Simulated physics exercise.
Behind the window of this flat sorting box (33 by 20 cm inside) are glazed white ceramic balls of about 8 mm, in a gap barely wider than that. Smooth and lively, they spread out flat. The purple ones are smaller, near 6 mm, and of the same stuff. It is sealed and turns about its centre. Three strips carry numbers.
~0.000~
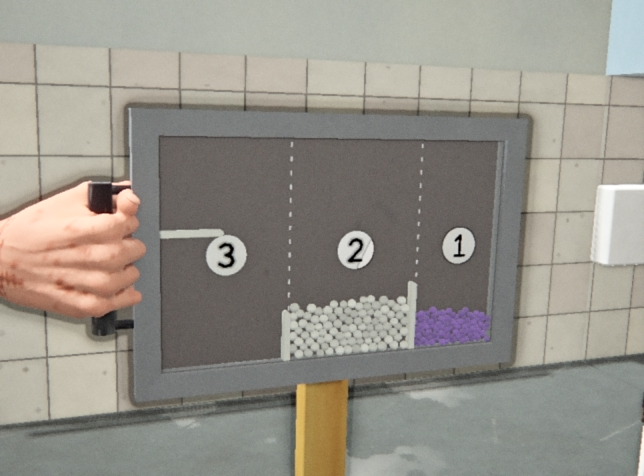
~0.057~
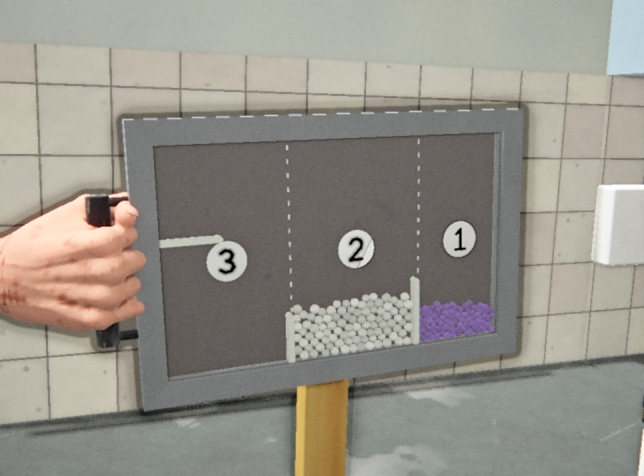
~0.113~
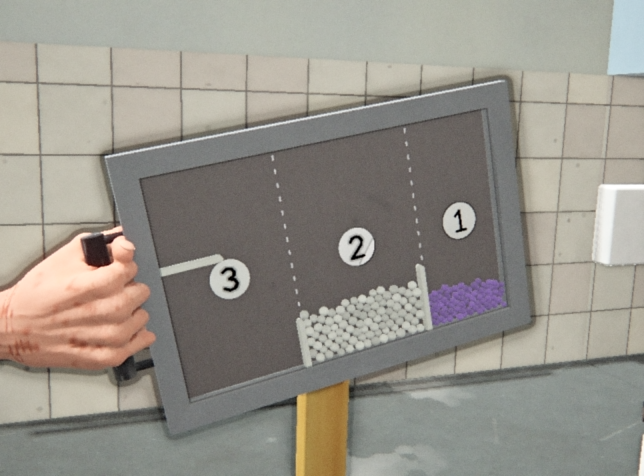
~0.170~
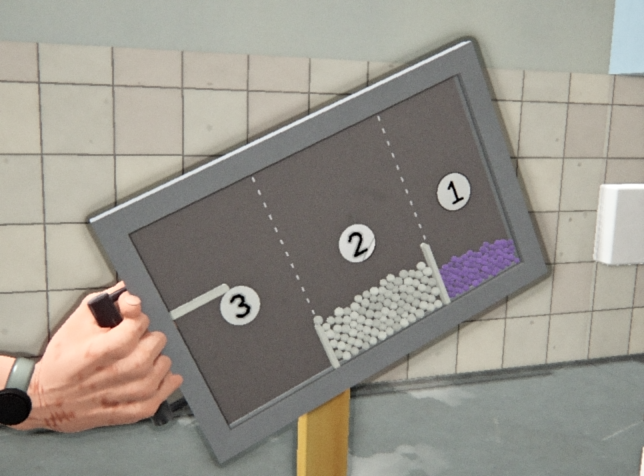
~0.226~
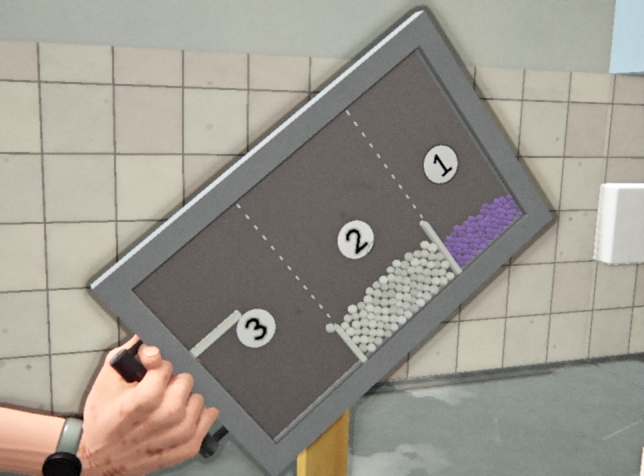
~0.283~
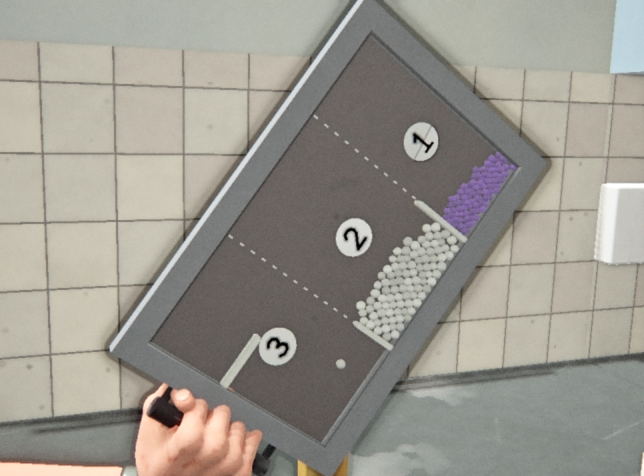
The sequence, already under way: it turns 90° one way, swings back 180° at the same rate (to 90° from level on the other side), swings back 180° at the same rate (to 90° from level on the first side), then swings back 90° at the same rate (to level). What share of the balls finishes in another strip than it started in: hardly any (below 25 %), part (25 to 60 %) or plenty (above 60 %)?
Answer: Plenty.
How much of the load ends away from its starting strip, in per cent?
Some 75 per cent.
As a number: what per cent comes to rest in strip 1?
Roughly 20 per cent.
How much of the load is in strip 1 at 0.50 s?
Roughly 50 per cent.
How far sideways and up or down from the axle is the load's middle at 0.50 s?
About 6 cm right and 2 cm above.
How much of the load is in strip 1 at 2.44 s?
About 15 per cent.
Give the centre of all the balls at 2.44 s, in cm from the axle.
About 2 cm left and 8 cm below.
After 0.50 s, it stands 90° anticlockwise; the balls' middle is 6 cm right of and 2 cm above the centre; no. 1, 50 %, no. 2, 35 %, no. 3, 15 %; 15 % have changed strip.
After 2.44 s, it stands 45° anticlockwise; the balls' middle is 2 cm left of and 8 cm below the centre; no. 1, 15 %, no. 2, 20 %, no. 3, 60 %; 80 % have changed strip.
After 2.69 s, it stands level; the balls' middle is 7 cm left of and 5 cm below the centre; no. 1, 20 %, no. 2, 20 %, no. 3, 65 %; 75 % have changed strip.
At rest by 4.3 s, it stands level; no. 1, 20 %, no. 2, 20 %, no. 3, 60 %; 75 % have changed strip.
